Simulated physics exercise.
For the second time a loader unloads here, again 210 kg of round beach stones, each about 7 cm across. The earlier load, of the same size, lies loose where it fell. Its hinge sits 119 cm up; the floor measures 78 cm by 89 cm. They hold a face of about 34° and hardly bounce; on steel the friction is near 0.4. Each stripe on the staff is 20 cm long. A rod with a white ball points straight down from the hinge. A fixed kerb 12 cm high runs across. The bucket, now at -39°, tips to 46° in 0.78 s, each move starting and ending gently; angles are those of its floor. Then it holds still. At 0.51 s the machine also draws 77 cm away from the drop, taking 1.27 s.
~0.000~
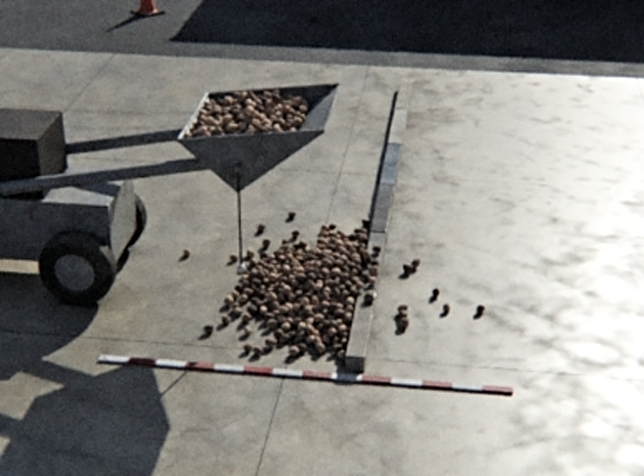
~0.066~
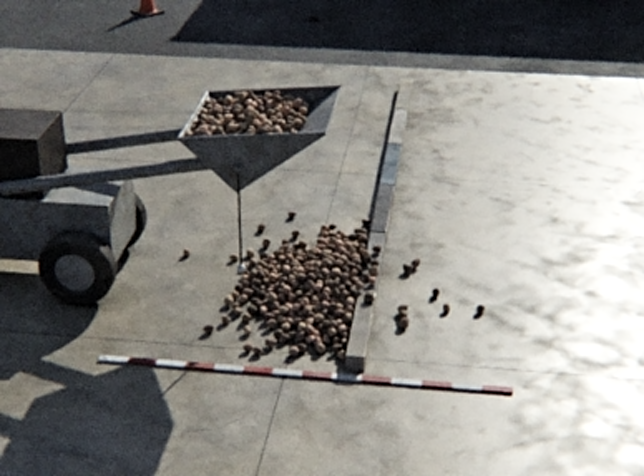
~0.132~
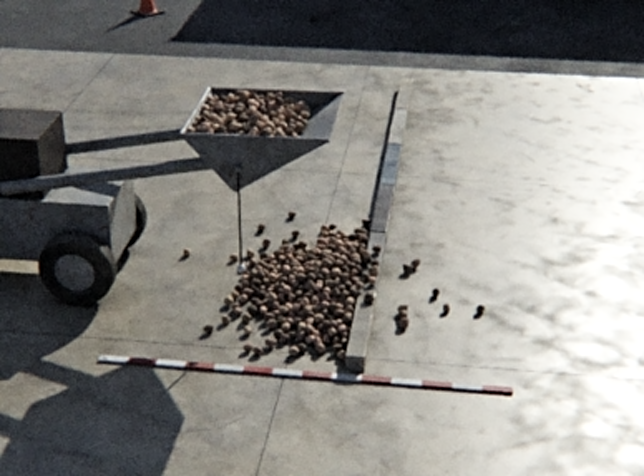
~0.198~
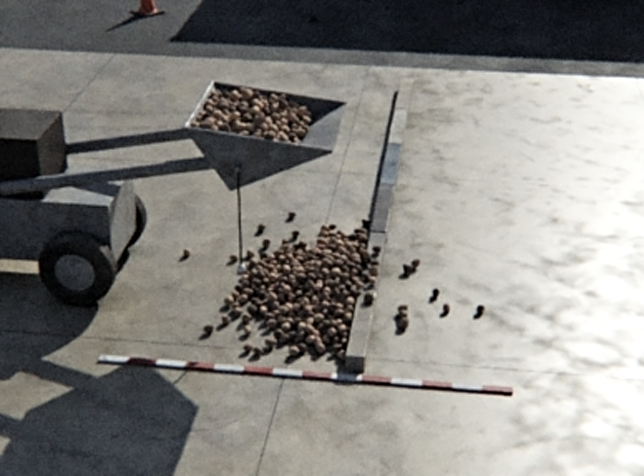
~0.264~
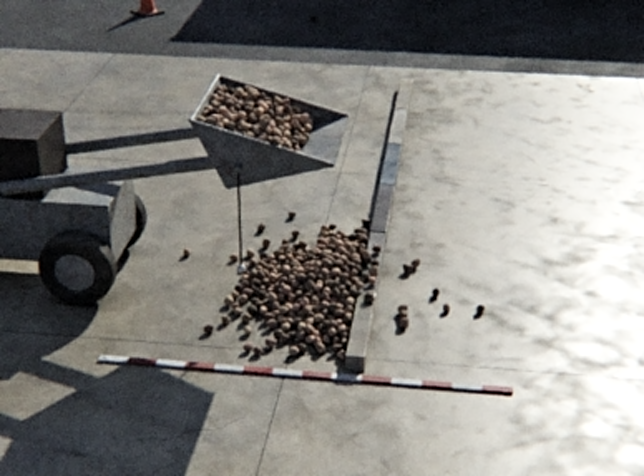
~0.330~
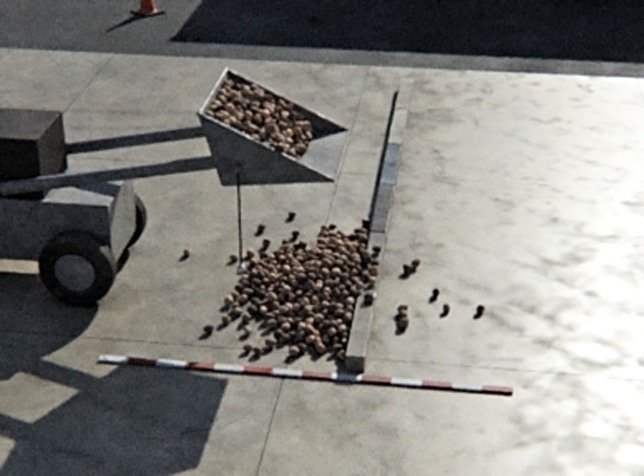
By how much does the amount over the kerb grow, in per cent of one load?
About 10 per cent.
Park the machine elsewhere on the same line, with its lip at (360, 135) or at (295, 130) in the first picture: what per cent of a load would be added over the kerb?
About 35 and 0 per cent.
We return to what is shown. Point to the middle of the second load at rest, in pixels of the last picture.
Their middle is at about (313, 276).
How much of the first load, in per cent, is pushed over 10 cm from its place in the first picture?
About 15 per cent.
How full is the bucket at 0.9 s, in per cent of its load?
It holds some 40 per cent.
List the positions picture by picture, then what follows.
The first picture shows lip at (325, 131), floor tilted -39°, highest stones at (253, 102). The earlier load is highest near (325, 267), 20 cm above ground level, 98 % on this side of the kerb, 2 % over the kerb.
In the second picture, the bucket is at -37°, its lip at (326, 134); the top of the load is at (251, 101); the stones move at 0.2 m/s on average.
In the third picture, the bucket is at -32°, its lip at (329, 141); the top of the load is at (253, 101); the stones move at 0.3 m/s on average.
The fourth picture shows lip at (332, 152), floor tilted -25°, highest stones at (235, 97); the stones move at 0.4 m/s on average.
In the fifth picture, the bucket is at -16°, its lip at (334, 166); the top of the load is at (227, 95); the stones move at 0.4 m/s on average.
The sixth picture shows lip at (334, 181), floor tilted -6°, highest stones at (228, 91); the stones move at 0.5 m/s on average.
After 0.6 s the floor is at 32°; in per cent of one load, 100 in the bucket, 98 on this side of the kerb, 2 over the kerb; the foremost stones are at (424, 298).
After 0.9 s the floor is at 46°; in per cent of one load, 41 in the bucket, 158 on this side of the kerb, 2 over the kerb; the foremost stones are at (424, 298).
After 2.2 s the floor is at 46°; in per cent of one load, 0 in the bucket, 188 on this side of the kerb, 12 over the kerb; the foremost stones are at (489, 308).
After 4.6 s the floor is at 46°; in per cent of one load, 0 in the bucket, 188 on this side of the kerb, 12 over the kerb; the foremost stones are at (489, 308). Net gain over the kerb, 10.
